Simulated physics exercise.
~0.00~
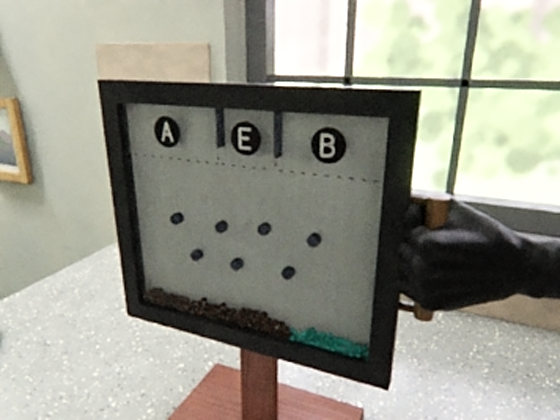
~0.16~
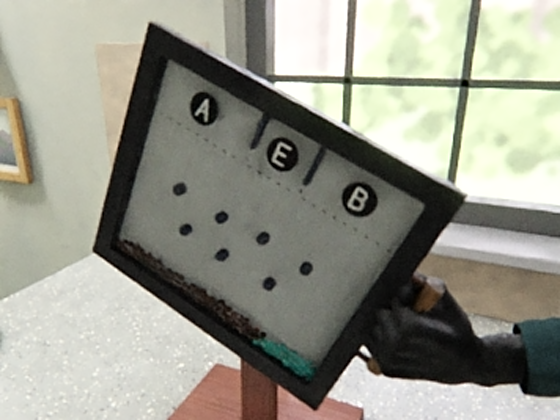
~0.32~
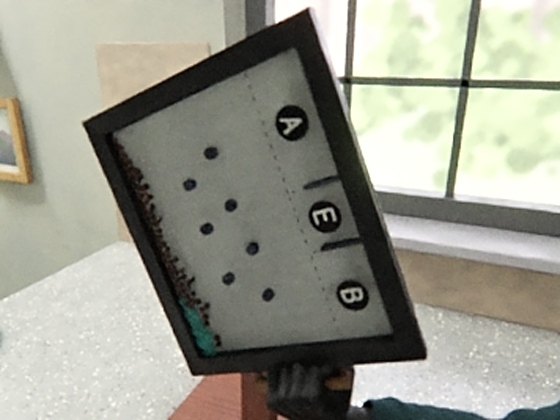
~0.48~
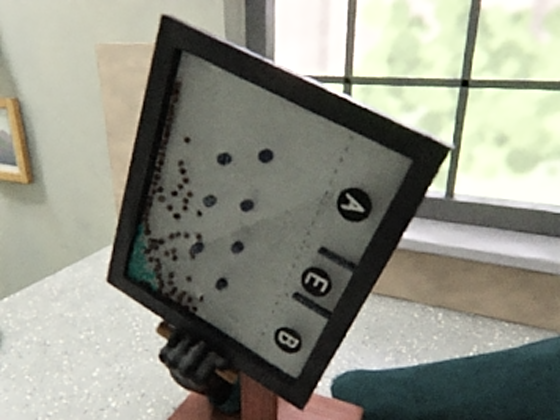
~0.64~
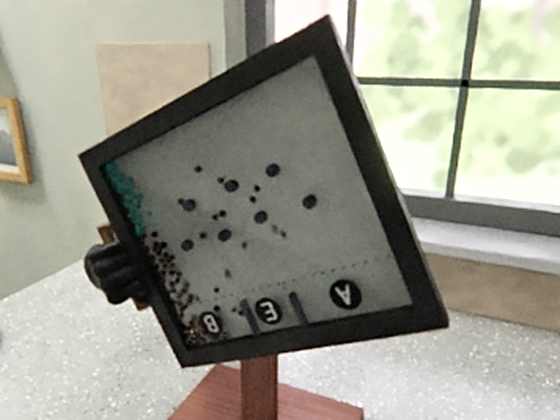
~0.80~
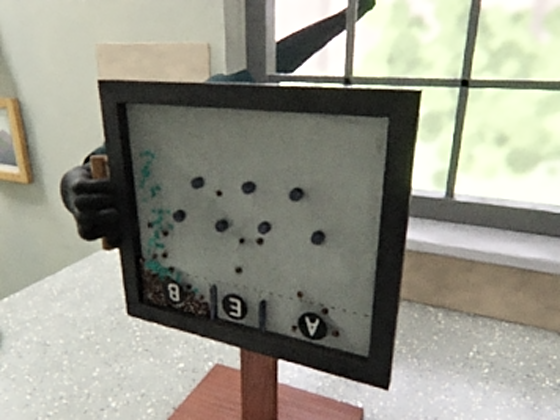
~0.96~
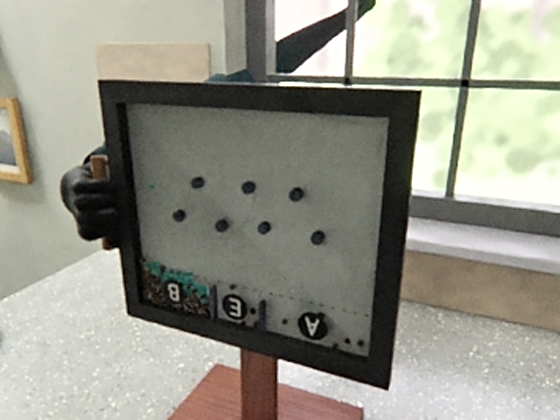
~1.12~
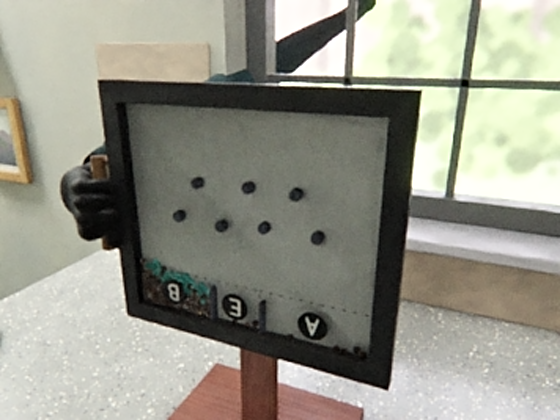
Dark and turquoise beads tumble as a gloved hand turns the case over, mostly filling pocket B.
